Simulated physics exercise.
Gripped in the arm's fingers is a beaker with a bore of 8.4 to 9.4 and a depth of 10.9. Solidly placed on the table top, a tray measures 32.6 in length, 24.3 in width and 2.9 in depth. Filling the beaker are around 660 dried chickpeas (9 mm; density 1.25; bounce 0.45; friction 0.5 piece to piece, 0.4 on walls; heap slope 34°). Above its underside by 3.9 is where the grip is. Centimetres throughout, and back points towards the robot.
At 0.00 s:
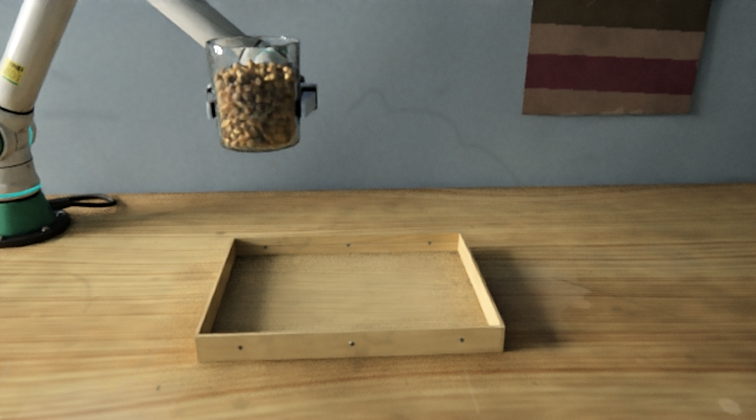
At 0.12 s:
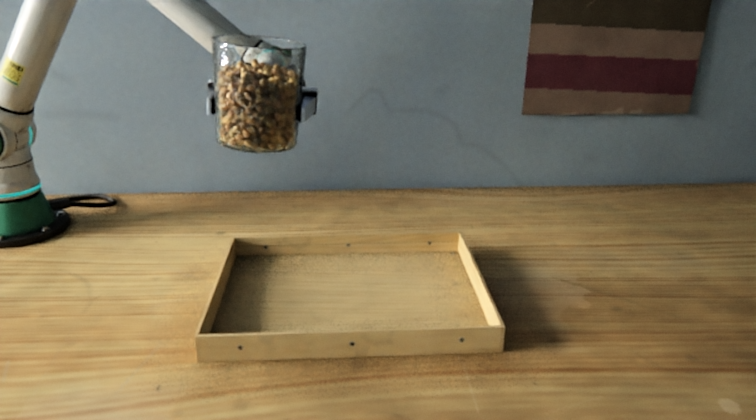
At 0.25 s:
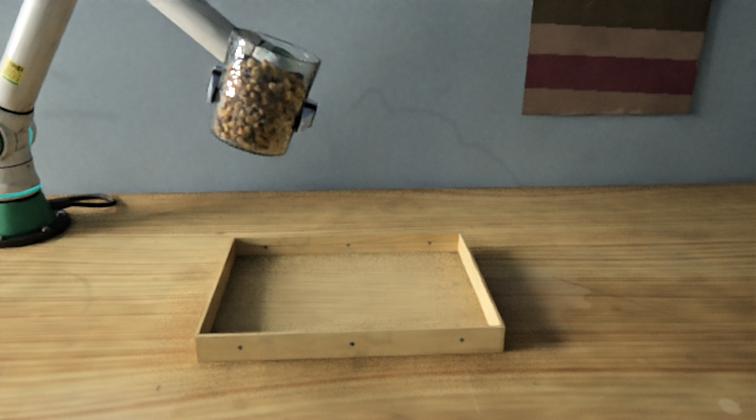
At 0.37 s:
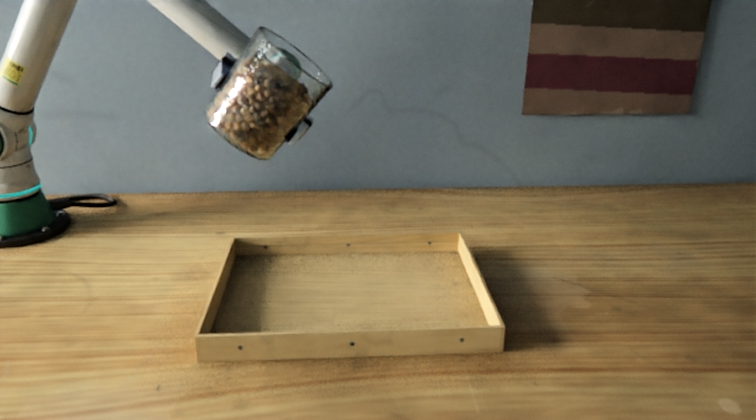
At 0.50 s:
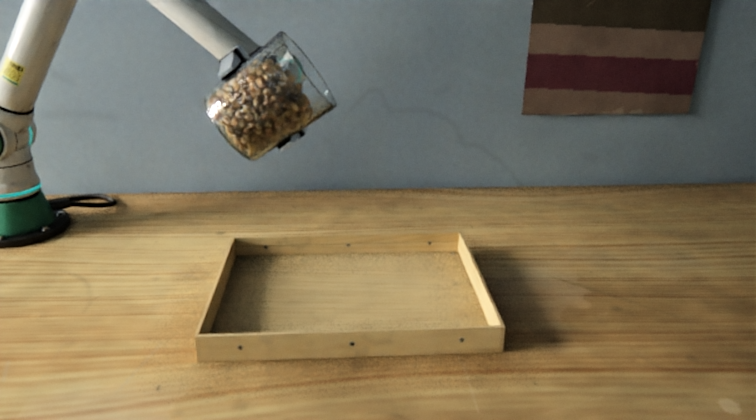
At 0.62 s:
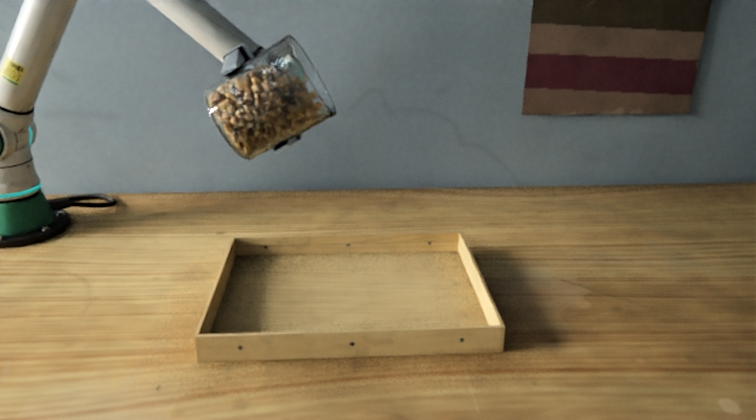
Robot arm tilting a clear beaker full of dried chickpeas steadily to the right above an empty wooden tray on a table.
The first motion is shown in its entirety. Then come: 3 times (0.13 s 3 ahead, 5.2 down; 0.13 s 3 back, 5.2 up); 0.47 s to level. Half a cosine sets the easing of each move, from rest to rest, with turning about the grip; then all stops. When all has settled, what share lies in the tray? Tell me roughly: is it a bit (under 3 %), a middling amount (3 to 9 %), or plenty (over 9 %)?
Roughly a middling amount, 3 to 9 %.
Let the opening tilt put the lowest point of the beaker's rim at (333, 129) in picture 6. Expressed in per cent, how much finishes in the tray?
Roughly 20 percent, give or take.
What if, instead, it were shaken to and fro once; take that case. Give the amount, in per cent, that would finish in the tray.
Estimate for that case: 0 %.
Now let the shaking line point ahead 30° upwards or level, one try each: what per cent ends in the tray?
Near 60 and 40 percent respectively.
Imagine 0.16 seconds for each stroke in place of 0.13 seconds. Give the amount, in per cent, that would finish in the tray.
That change gives some 0 percent.
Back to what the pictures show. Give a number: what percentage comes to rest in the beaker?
95 %.
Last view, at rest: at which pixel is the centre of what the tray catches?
I'd say somewhere near (419, 290) in the final view.
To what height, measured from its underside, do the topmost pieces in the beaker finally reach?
Height at rest: About 10.0 centimetres.
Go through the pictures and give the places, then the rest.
In the first frame, the beaker middle at (257, 94), level; upper third of the load around (257, 84), from x 220 to 295, top at y 70; 656 in the beaker.
In the second frame, the beaker middle at (258, 94), tilted 6° forward; upper third of the load around (256, 84), from x 220 to 295, top at y 70.
In the third frame, the beaker middle at (262, 95), tilted 21° forward; upper third of the load around (256, 85), from x 215 to 305, top at y 65.
In the fourth frame, the beaker middle at (266, 97), tilted 39° forward; upper third of the load around (257, 86), from x 215 to 305, top at y 60.
In the fifth frame, the beaker middle at (269, 100), tilted 54° forward; upper third of the load around (259, 87), from x 215 to 310, top at y 65.
In the sixth frame, the beaker middle at (270, 101), tilted 60° forward; upper third of the load around (259, 89), from x 215 to 315, top at y 70; 656 in the beaker.
After 1.12 s, tilted 60° forward, highest piece 28 above the table; 637 in the beaker, 4 in the tray, 15 in flight or on a rim.
After 1.62 s, tilted 33° forward, highest piece 29 above the table; 618 in the beaker, 31 in the tray, 5 on the table or floor, 2 in flight or on a rim.
After 2.07 s, level, highest piece 31 above the table; 618 in the beaker, 31 in the tray, 7 on the table or floor.
After 3.12 s, level, highest piece 31 above the table; 618 in the beaker, 31 in the tray, 7 on the table or floor.
In the end, 618 in the beaker, 31 in the tray, 7 on the table or floor. That is 5 % in the tray.
